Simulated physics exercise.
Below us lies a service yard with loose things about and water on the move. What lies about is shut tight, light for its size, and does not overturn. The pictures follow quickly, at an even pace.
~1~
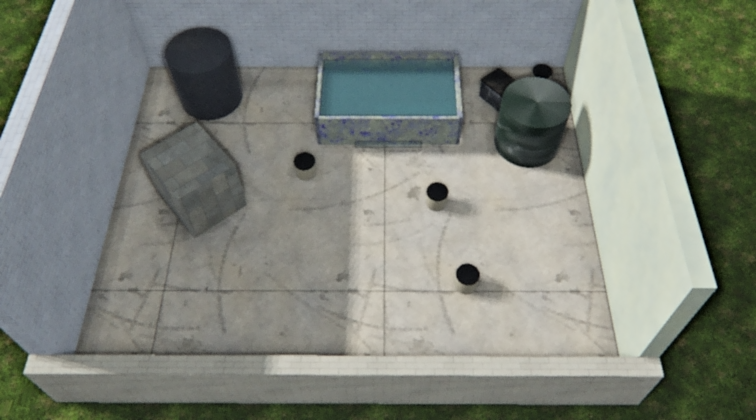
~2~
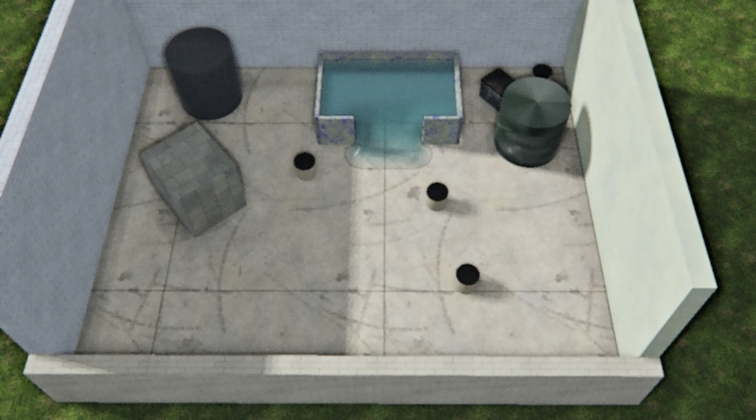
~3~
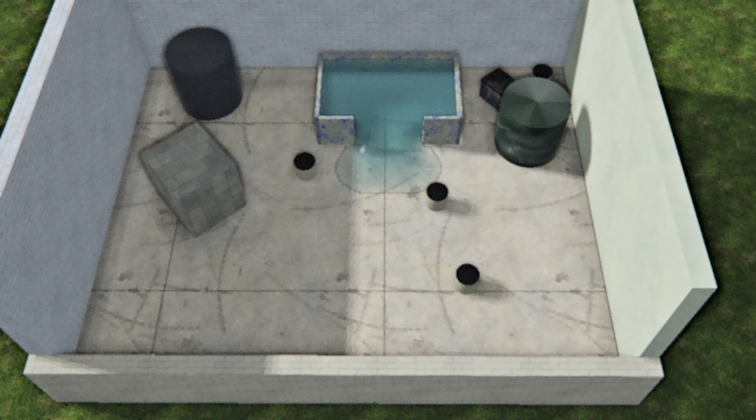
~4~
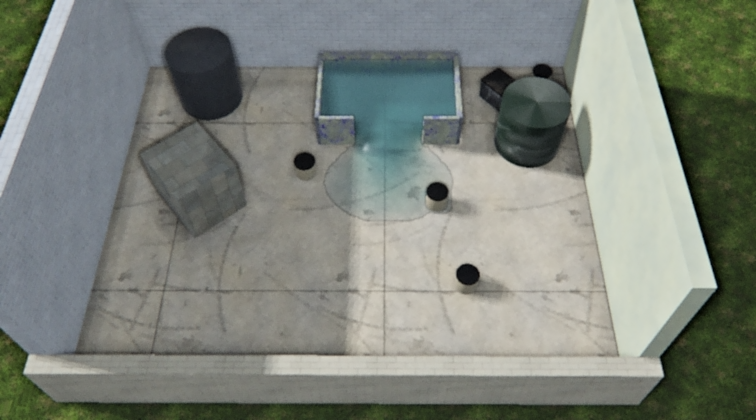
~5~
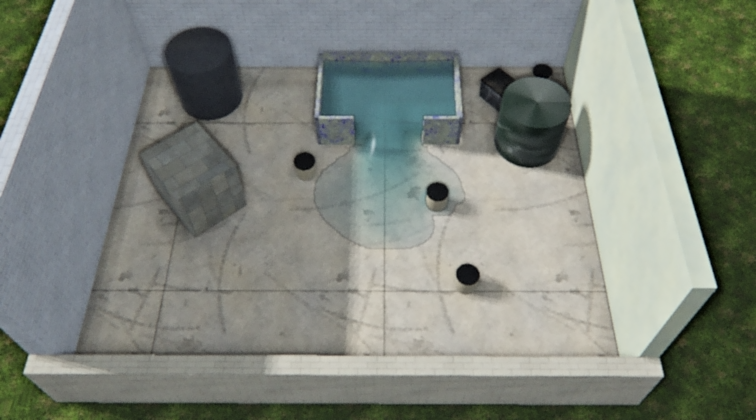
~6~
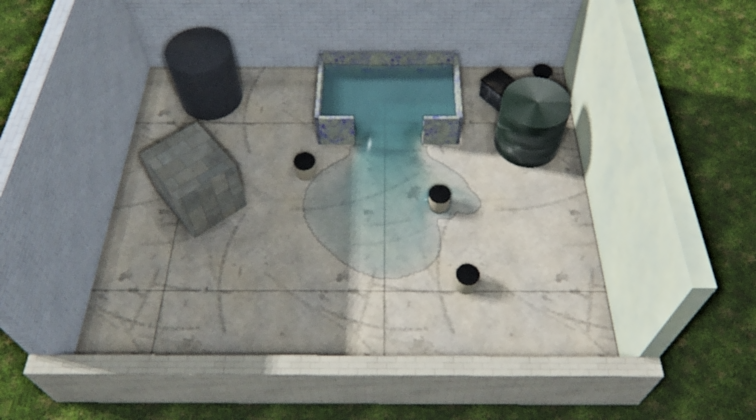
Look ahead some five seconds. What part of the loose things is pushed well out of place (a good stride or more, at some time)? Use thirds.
It is one to two thirds.
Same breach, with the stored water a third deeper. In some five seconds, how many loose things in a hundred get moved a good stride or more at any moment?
Some 40 per cent.
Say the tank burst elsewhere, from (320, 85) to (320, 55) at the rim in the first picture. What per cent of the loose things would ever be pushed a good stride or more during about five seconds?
Close to 0 %.
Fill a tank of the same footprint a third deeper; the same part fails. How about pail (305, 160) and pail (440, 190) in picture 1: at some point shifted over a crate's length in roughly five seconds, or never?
One after the other: Less than that, shifted that much.
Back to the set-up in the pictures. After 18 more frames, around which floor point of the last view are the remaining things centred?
Close to (481, 187).
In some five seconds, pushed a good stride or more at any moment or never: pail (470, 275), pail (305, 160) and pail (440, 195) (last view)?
One after the other: Swept aside, under that, pushed that far.
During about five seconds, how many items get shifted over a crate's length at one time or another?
2 of them.
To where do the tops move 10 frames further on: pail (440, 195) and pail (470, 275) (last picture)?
Near (522, 262) and (496, 315).
A moment on, 0 of 5 are well off their spots; 0 afloat.
Next, 2 of 5 are well off their spots; 0 afloat.
Later, 2 of 5 are well off their spots; 0 afloat.
In the end, 2 of 5 are well off their spots, and 2 have been at some point; 1 afloat.
